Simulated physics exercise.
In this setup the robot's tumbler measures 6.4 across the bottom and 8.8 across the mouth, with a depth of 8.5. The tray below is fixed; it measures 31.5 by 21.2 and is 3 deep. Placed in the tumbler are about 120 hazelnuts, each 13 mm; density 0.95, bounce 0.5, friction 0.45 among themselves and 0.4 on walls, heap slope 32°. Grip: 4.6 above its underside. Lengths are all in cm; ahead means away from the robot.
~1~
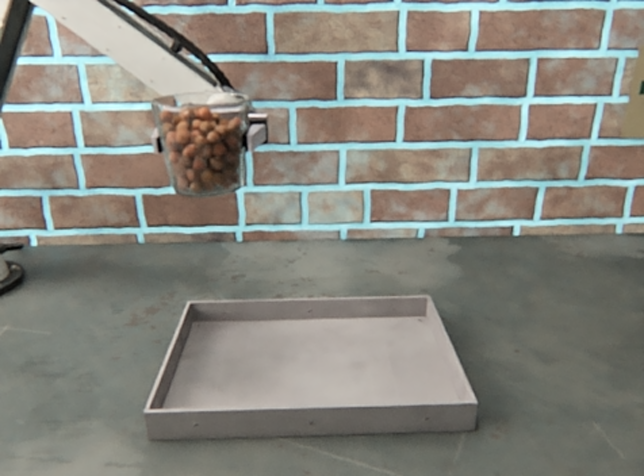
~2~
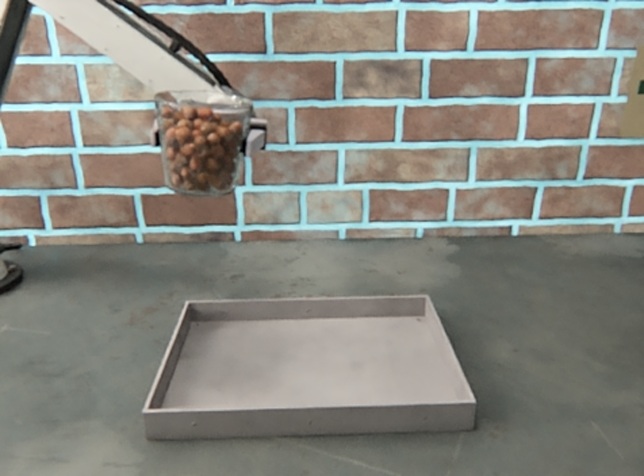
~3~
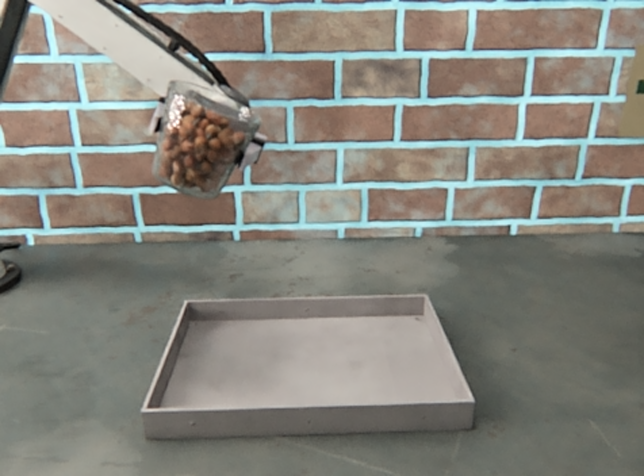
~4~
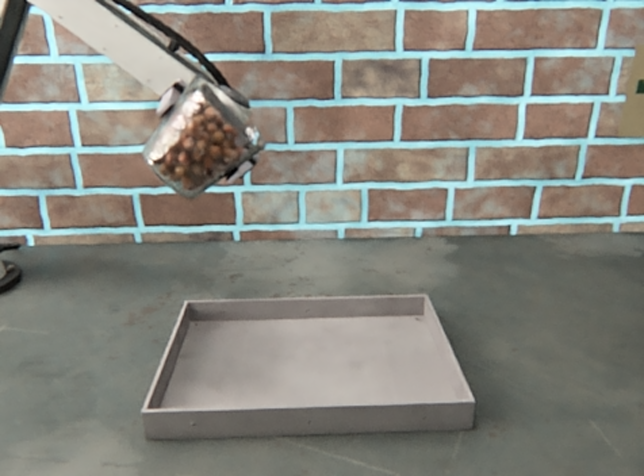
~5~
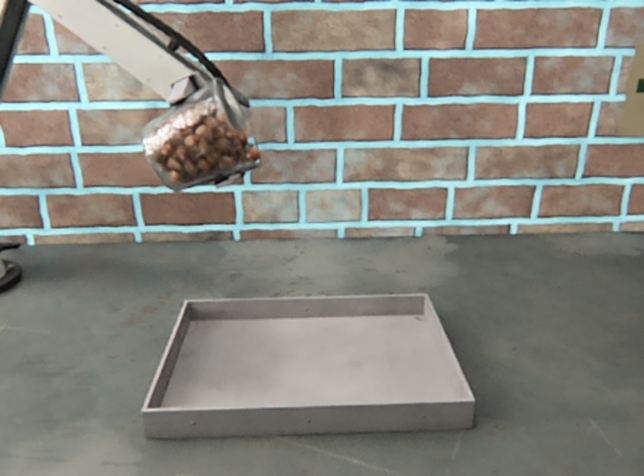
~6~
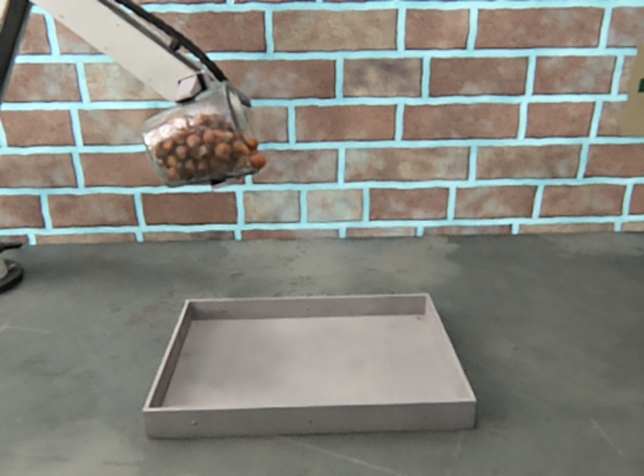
A clear tumbler full of brown hazelnuts, held by a robot arm above an empty grey tray, starts upright before a brick wall. The arm steadily tilts it until it lies nearly on its side, its mouth toward the right, and the nuts shift and bunch at the rim.
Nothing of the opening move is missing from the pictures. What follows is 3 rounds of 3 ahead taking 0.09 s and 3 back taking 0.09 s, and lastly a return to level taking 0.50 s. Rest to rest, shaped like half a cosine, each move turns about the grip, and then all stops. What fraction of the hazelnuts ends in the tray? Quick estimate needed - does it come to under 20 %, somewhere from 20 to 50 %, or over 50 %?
It comes to over 50 %.
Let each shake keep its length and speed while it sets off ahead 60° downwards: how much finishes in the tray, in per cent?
Roughly 25 percent of it.
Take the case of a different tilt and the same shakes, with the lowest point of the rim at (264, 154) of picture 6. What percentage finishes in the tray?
The share is around 35 %.
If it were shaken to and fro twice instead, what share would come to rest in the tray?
In that case it would be roughly 60 per cent.
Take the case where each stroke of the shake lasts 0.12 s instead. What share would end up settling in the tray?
I'd expect close to 65 per cent then.
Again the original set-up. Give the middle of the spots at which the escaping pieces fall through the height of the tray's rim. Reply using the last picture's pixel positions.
Centre: About (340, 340).
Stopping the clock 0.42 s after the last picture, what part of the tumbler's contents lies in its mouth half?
Around 50 per cent of it.
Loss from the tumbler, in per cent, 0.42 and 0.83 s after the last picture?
55, then 70.
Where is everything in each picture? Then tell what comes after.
In the first picture, tumbler middle at (205, 146), level; upper third of the load around (199, 129), from x 165 to 240, top at y 115; 121 in the tumbler.
In the second picture, tumbler middle at (203, 145), tilted 7° forward; upper third of the load around (199, 130), from x 165 to 240, top at y 115.
In the third picture, tumbler middle at (201, 144), tilted 25° forward; upper third of the load around (197, 128), from x 165 to 240, top at y 105.
In the fourth picture, tumbler middle at (199, 144), tilted 48° forward; upper third of the load around (194, 126), from x 155 to 235, top at y 100.
In the fifth picture, tumbler middle at (199, 142), tilted 66° forward; upper third of the load around (194, 128), from x 155 to 255, top at y 110.
In the sixth picture, tumbler middle at (200, 142), tilted 73° forward; upper third of the load around (194, 132), from x 155 to 260, top at y 120; 121 in the tumbler.
Then, 0.42 s after the last picture, tilted 73° forward, highest piece 26 above the table; 54 in the tumbler, 48 in the tray, 19 in flight or on a rim.
Then, 0.83 s after the last picture, tilted 27° forward, highest piece 29 above the table; 83 in the tray, 35 in the tumbler, 2 on the table or floor, 1 in flight or on a rim.
Then, 1.24 s after the last picture, level, highest piece 27 above the table; 84 in the tray, 35 in the tumbler, 2 on the table or floor.
Then, 2.29 s after the last picture, level, highest piece 26 above the table; 84 in the tray, 35 in the tumbler, 2 on the table or floor.
Final count, 84 in the tray, 35 in the tumbler, 2 on the table or floor. That is 69 % in the tray.
